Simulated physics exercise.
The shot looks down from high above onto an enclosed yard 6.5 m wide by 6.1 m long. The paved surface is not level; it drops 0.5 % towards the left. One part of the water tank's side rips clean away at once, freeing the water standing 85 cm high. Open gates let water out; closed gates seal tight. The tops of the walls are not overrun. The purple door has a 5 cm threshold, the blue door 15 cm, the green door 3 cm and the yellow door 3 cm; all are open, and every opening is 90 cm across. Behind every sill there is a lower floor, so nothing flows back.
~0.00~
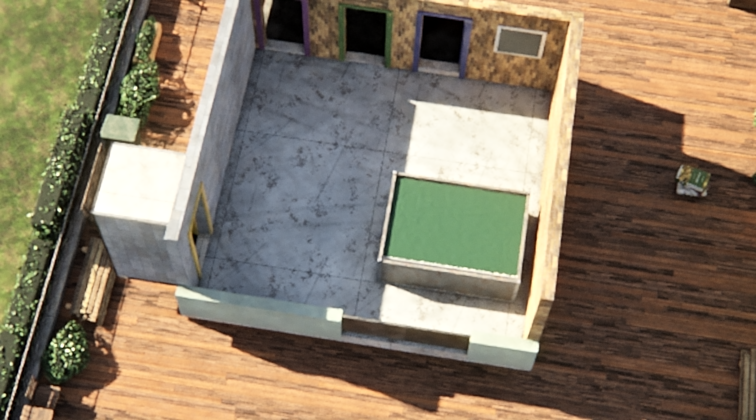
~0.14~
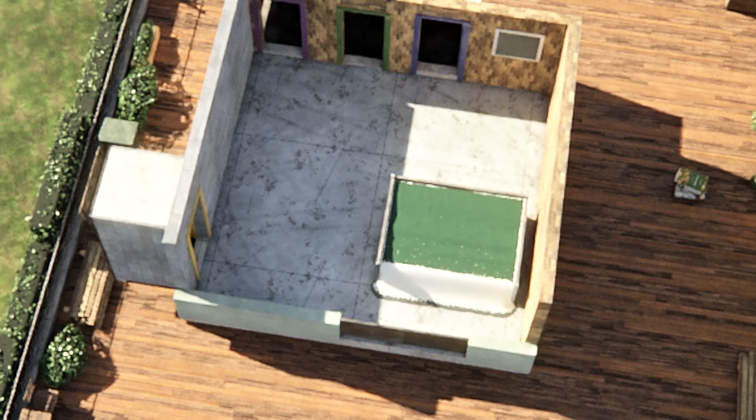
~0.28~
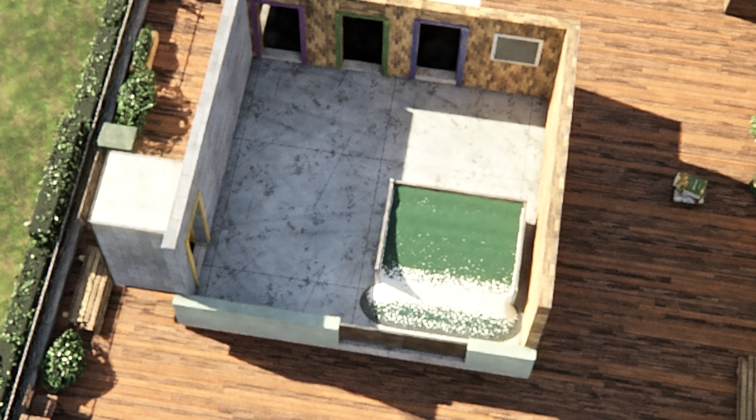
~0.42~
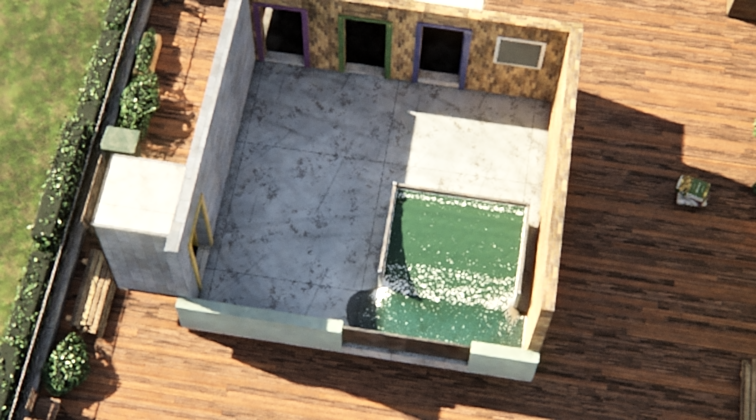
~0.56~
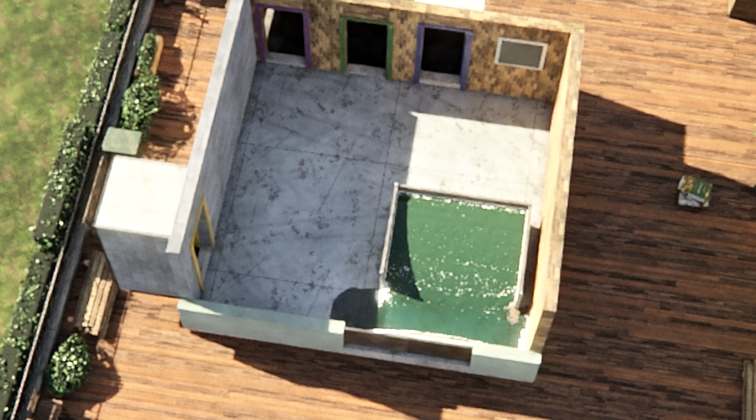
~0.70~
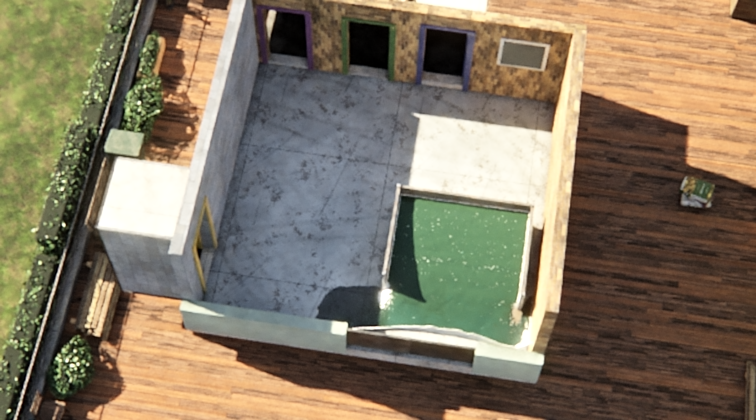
Green water bursting through the near side of a rectangular tank, foaming against the low front wall and spreading left across pale paving.
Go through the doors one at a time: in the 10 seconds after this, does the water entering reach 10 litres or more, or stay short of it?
Result: The purple door lets in a larger amount than the limit, the blue door lets in a smaller amount than the limit, the green door lets in a larger amount than the limit, the yellow door lets in a larger amount than the limit.
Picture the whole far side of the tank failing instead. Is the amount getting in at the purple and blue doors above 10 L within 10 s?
The purple door comes out more than that and the blue door more than that.
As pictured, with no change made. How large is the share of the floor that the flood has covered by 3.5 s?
About 55 per cent.
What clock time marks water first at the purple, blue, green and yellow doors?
Purple: 3.6 s; blue: 3.2 s; green: 3.8 s; yellow: 1.6 s.
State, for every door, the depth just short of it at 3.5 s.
Depths in cm: Purple 0, blue 6, green 0, yellow 24.
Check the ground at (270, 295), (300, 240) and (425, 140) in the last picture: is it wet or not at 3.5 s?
Listed in sequence, the spots are drenched, drenched and bone dry.
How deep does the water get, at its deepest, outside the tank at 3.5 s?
About 30 cm at most.
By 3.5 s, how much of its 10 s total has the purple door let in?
It comes to about 0 per cent.
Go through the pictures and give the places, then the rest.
In the first frame, the water tank at (455, 228) is whole and still, 85 cm deep.
In the second frame, the front is at (514, 305), 1.4 m from the gap at (445, 286); 0.6 m2 of floor is under water; 85 cm left at the back of the water tank.
In the third frame, water pours out at (444, 291) and has run 1.6 m, to (517, 327); typically 13 cm deep outside, 84 cm at the water tank's back.
In the fourth frame, the front is at (353, 322), 1.9 m from the gap at (447, 295); 3.4 m2 of floor is under water; 76 cm left at the back of the water tank.
In the fifth frame, the front is at a hidden place, 2.3 m from the gap at (449, 296); 3.8 m2 of floor is under water; 72 cm left at the back of the water tank.
In the sixth frame, the front is at a hidden place, 2.7 m from the gap at (451, 297); 4.0 m2 of floor is under water; 70 cm left at the back of the water tank.
After 1.4 s water covers 20 % of the floor and is deepest (73 cm) near (515, 362); purple door not reached, blue door not reached, green door not reached, yellow door not reached.
After 2.2 s water covers 40 % of the floor and is deepest (49 cm) near (524, 364); purple door not reached, blue door not reached, green door not reached, yellow door 16 cm at the sill, 53 L in.
After 3.5 s water covers 55 % of the floor and is deepest (30 cm) near (215, 250); purple door not reached, blue door 6 cm at the sill, 0 L in, green door not reached, yellow door 24 cm at the sill, 299 L in.
After 6.0 s water covers 80 % of the floor and is deepest (26 cm) near (488, 358); purple door 17 cm at the sill, 95 L in, blue door 4 cm at the sill, 0 L in, green door 6 cm at the sill, 2 L in, yellow door 18 cm at the sill, 562 L in.
After 10.0 s water covers 95 % of the floor and is deepest (20 cm) near (515, 362); purple door 13 cm at the sill, 243 L in, blue door 7 cm at the sill, 0 L in, green door 9 cm at the sill, 60 L in, yellow door 12 cm at the sill, 805 L in.
